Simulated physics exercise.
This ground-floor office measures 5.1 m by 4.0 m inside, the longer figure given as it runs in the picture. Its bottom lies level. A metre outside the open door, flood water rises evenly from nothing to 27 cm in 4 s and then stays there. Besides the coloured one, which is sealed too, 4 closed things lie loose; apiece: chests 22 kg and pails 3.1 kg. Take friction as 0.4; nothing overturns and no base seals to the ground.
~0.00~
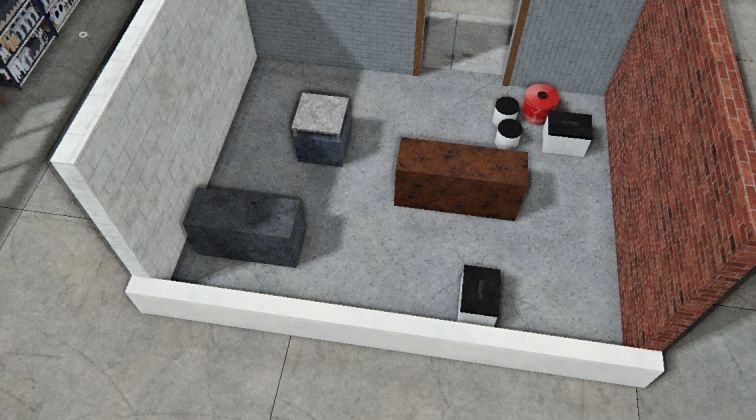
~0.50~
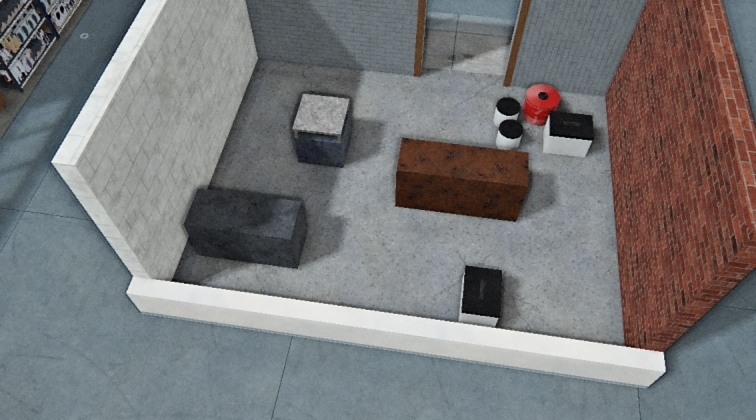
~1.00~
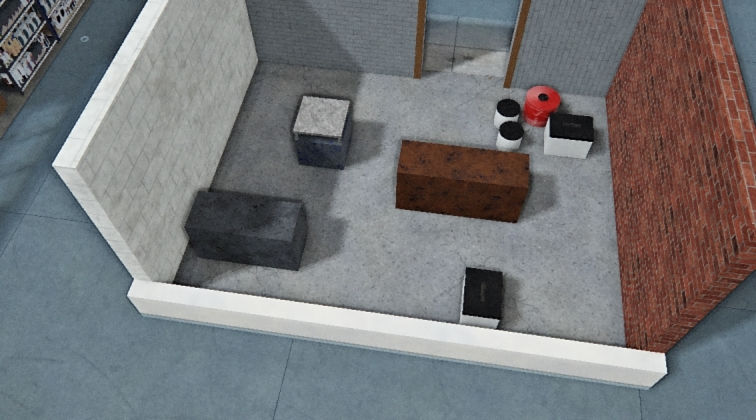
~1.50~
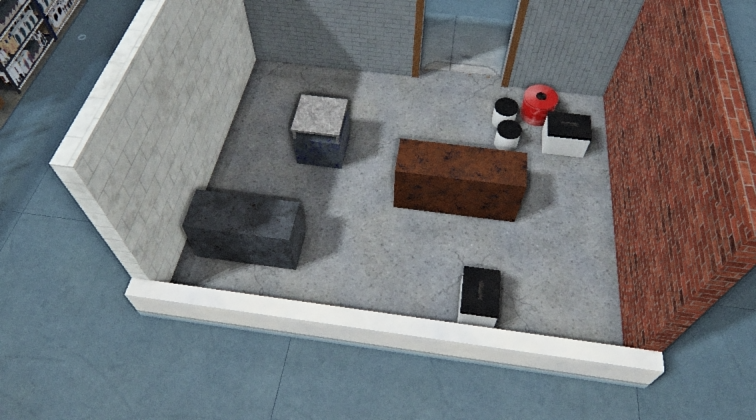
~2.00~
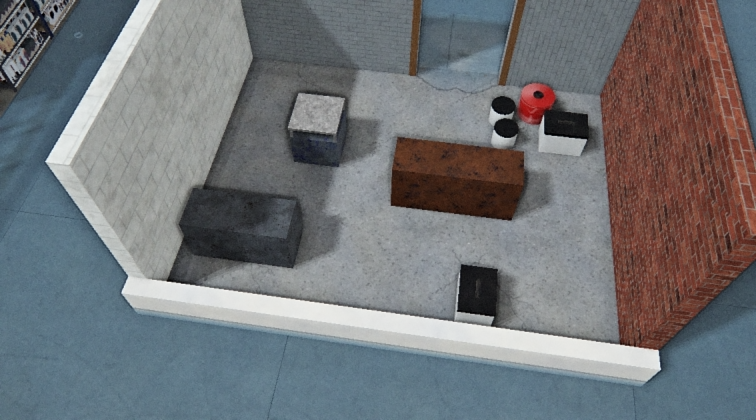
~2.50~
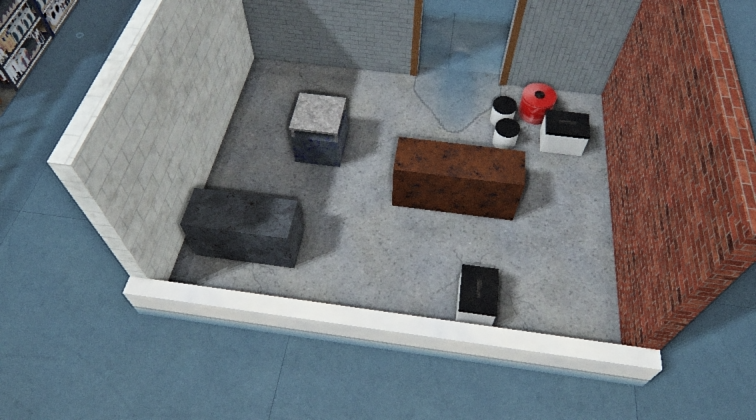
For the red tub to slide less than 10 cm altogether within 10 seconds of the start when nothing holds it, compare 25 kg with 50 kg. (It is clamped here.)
For it, the lower weight is enough.
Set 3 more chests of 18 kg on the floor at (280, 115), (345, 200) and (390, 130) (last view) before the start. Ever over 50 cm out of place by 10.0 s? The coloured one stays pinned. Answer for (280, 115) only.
Answer: Under.
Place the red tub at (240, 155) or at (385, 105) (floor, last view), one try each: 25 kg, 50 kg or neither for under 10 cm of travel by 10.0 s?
In that order: The smaller is enough; the smaller is enough.
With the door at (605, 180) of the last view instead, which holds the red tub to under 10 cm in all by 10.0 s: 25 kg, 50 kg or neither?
In that case the lower weight is enough.
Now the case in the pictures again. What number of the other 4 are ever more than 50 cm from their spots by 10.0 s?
That makes 3.
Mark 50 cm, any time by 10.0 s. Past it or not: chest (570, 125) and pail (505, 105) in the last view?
In turn: Less, past it.
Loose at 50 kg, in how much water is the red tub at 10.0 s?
About 8 cm.
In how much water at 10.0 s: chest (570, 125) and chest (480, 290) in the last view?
Roughly 8 and 7 cm.
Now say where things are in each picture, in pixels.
The red tub at (542, 96), on the bottom; water covers 0.0 m2; 0 of 5 have shifted, in the first picture.
The red tub at (543, 96) rests on the ground; 0.0 m2 under water; 0 of 5 have shifted, in the second picture.
The red tub at (543, 98) rests on the ground; 0.0 m2 under water; 0 of 5 have shifted, in the third picture.
The red tub at (541, 97) rests on the ground; 0.0 m2 under water; 0 of 5 have shifted, in the fourth picture.
The red tub at (538, 95), on the bottom; 0.2 m2 under water; 0 of 5 have shifted, in the fifth picture.
The red tub at (540, 95) rests on the ground; water covers 0.8 m2; 0 of 5 have shifted, in the sixth picture.
After 3.5 s the red tub would be 0 cm from its start with 25 kg and 0 cm from its start with 50 kg; 1 cm of water round it then.
After 4.5 s the red tub would be 0 cm from its start with 25 kg and 0 cm from its start with 50 kg; 3 cm of water round it then.
After 7.0 s the red tub would be 0 cm from its start with 25 kg and 0 cm from its start with 50 kg; 4 cm of water round it then.
After 10.0 s the red tub would be 0 cm from its start with 25 kg and 0 cm from its start with 50 kg; 8 cm of water round it then.
